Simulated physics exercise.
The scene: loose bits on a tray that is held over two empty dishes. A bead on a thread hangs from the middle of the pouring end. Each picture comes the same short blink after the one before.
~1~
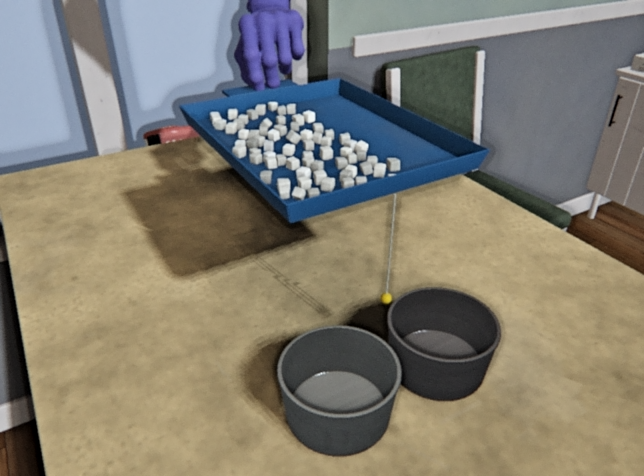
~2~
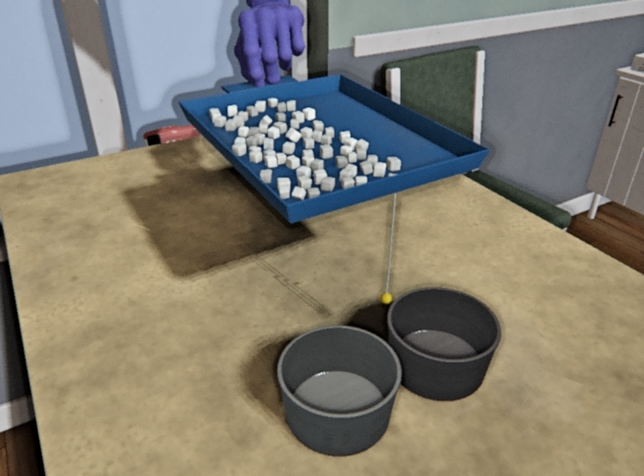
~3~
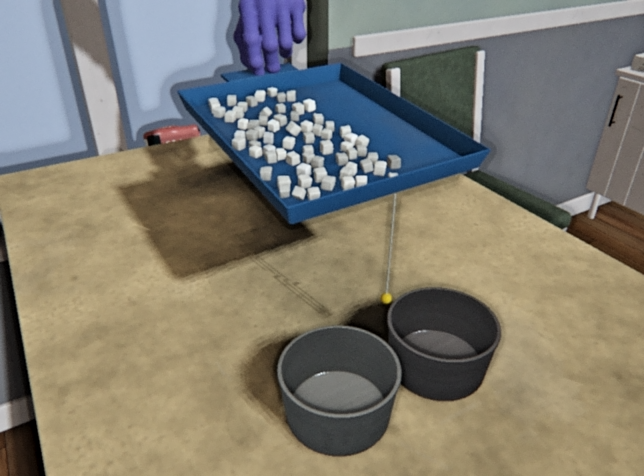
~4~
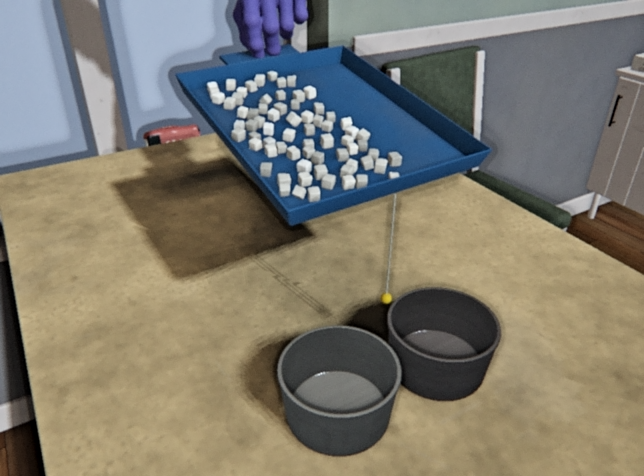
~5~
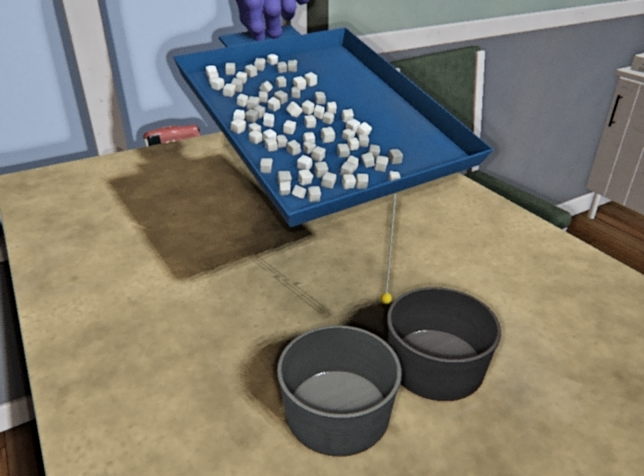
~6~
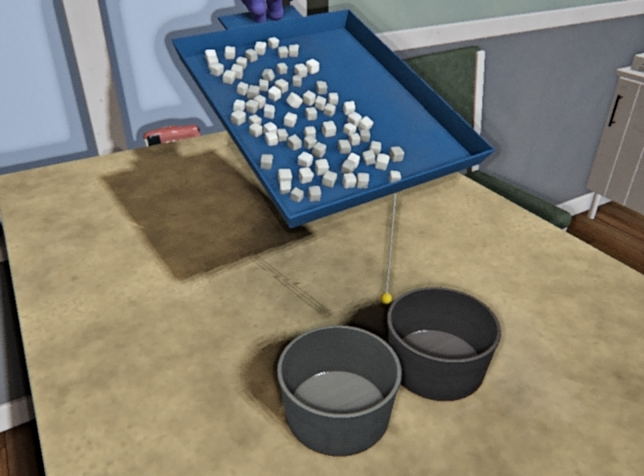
To begin with, a purple hand holds a blue tray of scattered white cubes level above two empty dark grey dishes, with a yellow bead hanging on a thread. The hand then raises the tray's far end, gradually steepening its slope toward the near left corner, while the dishes stay still.
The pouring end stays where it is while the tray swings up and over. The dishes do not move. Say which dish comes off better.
Fuller: The left-hand dish.
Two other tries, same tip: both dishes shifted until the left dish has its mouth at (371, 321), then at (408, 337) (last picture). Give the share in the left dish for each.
In turn 20 and 30 in a hundred.
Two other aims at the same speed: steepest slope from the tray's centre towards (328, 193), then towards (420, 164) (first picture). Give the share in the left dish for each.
Roughly 60 per cent, and 0 per cent.
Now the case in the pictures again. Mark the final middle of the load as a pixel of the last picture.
At about (355, 417).
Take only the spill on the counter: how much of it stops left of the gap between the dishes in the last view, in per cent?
Some 20 per cent.
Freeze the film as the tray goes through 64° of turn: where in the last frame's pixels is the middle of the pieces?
At about (336, 174).
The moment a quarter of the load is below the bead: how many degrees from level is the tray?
Roughly 120°.
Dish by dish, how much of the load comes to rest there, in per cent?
Left dish near 60 in a hundred; right dish near 10.
Soon, tray tipped steeply; all on the tray.
A while on, tray tipped past a quarter turn; nearly all on the tray; a small part in the left dish; a stray few in the right dish.
Towards the end, tray tipped past a quarter turn; about two thirds in the left dish; a small part in the right dish; about a third outside both.
Finally, tray tipped past a quarter turn; about two thirds in the left dish; a small part in the right dish; about a third outside both.
